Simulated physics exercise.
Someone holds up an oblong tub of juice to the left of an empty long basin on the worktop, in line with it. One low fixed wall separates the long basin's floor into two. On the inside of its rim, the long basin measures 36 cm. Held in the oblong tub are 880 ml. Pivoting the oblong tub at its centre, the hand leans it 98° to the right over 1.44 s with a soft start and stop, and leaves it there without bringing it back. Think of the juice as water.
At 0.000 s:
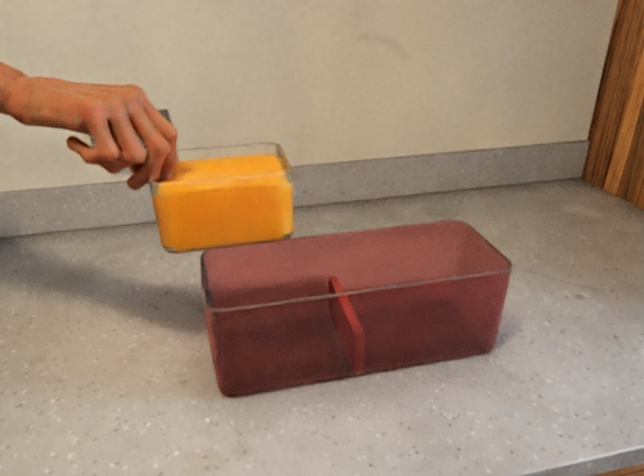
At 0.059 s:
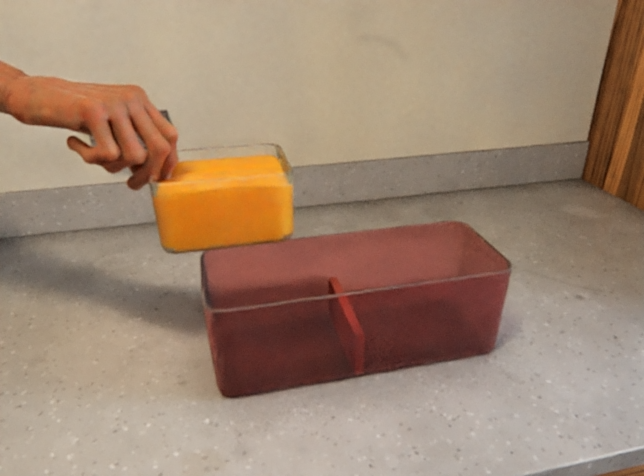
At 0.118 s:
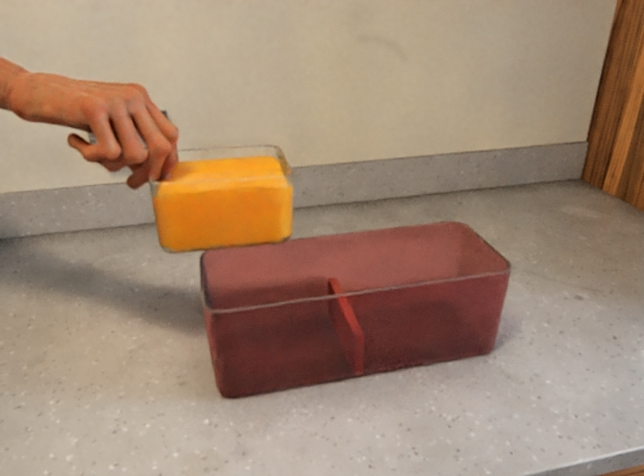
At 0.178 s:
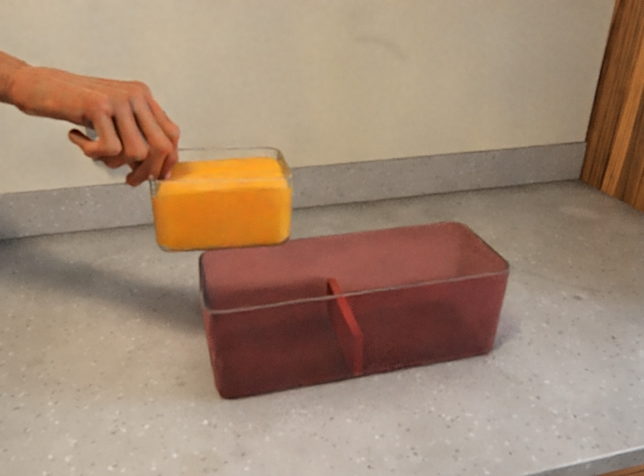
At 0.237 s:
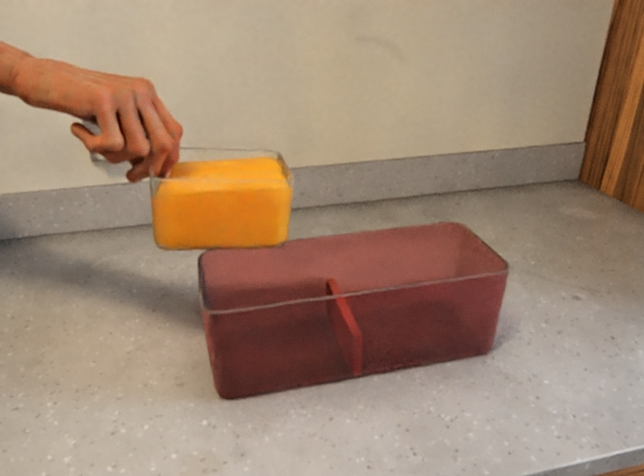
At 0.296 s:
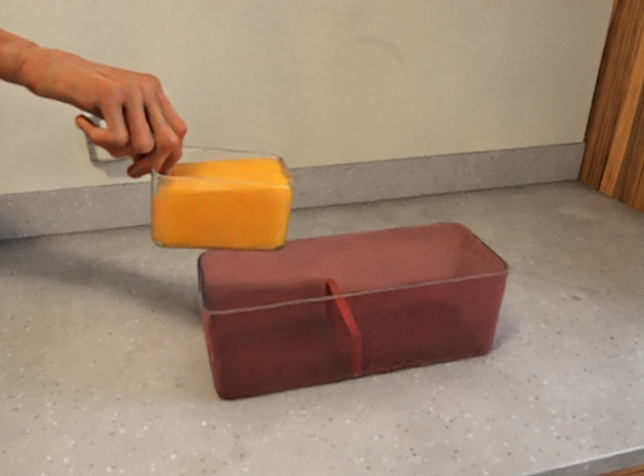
Hand holding a clear oblong tub of orange juice above an empty reddish divided basin, tilting it very slightly to the right.
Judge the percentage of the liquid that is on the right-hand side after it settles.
My estimate is 56 %.
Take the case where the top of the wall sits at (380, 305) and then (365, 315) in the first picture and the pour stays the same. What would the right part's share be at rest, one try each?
The first gives near 0 per cent and the second near 30 per cent.
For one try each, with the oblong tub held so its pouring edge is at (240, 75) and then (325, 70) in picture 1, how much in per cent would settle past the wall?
The first try gives 35 percent and the second 85 percent.
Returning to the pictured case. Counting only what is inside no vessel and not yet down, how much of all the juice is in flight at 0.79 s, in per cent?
At that moment, about 22 percent.
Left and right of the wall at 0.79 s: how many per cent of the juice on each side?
Around 5 on the left and around 12 on the right.
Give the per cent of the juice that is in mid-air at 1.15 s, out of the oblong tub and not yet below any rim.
Around 5 percent of it is airborne.
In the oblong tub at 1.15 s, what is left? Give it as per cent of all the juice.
About 16 % is still there.
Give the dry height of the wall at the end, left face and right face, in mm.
Near 44 mm for the left and near 42 mm for the right.
By 0.79 s the tilt is 56° and 59 per cent is still to pour, 5 is left of the wall and 13 right of it.
By 1.15 s the tilt is 89° and 15 per cent is still to pour, 24 is left of the wall and 55 right of it.
By 1.53 s the tilt is 98° and 2 per cent is still to pour, 41 is left of the wall and 56 right of it.
By 1.94 s the tilt is 98° and 0 per cent is still to pour, 44 is left of the wall and 56 right of it.
At rest 44 per cent lies left of the wall, 56 right of it and 0 outside.
